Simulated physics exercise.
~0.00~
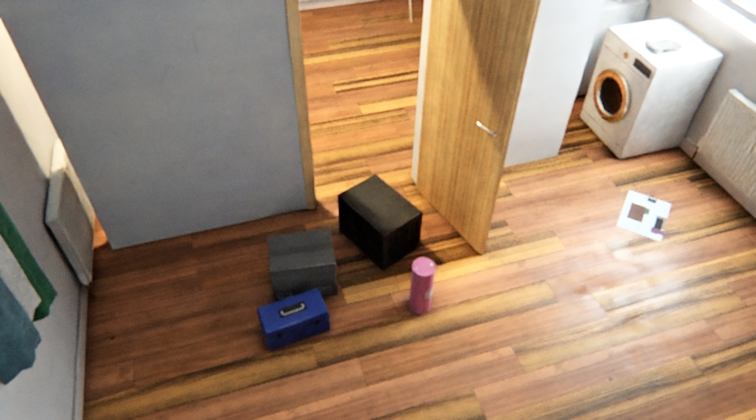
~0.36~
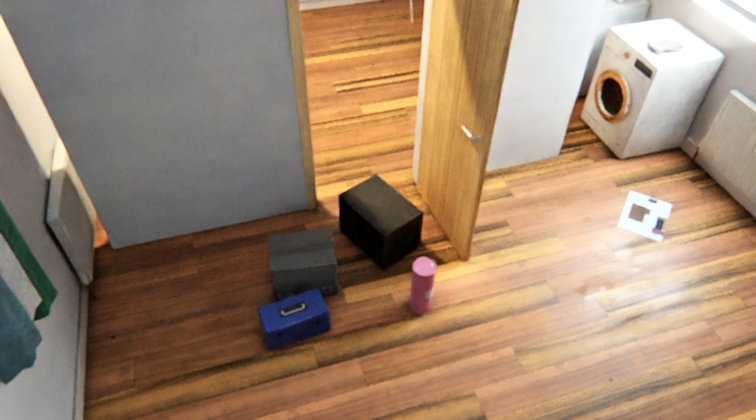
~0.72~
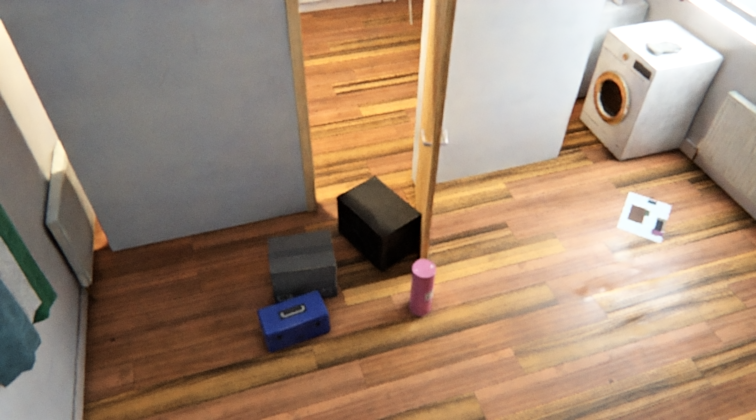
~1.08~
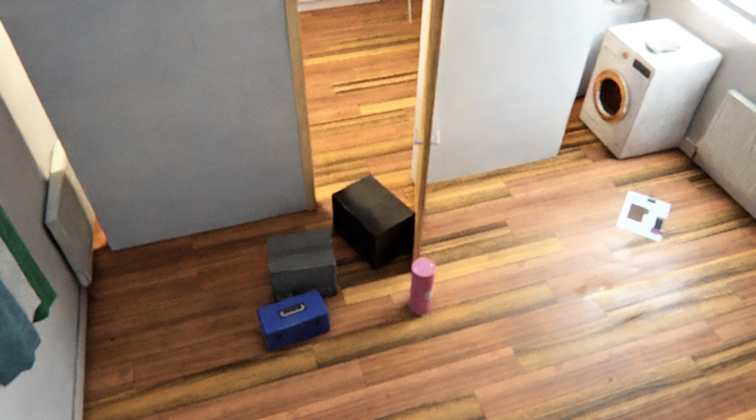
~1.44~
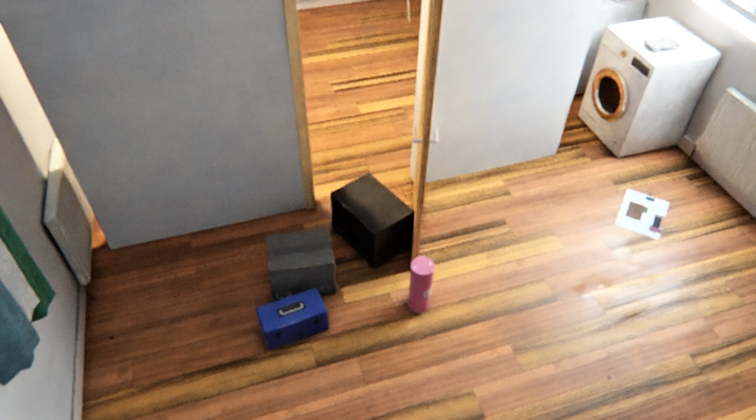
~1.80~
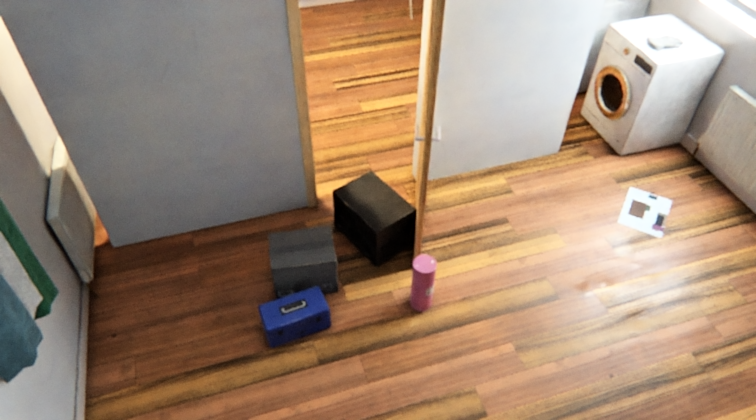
A wooden door swung partway toward closing, nudged a black chest slightly to the left, and stopped short, still well open, while the grey box, blue toolbox and pink canister nearby stayed where they were on the wood floor.
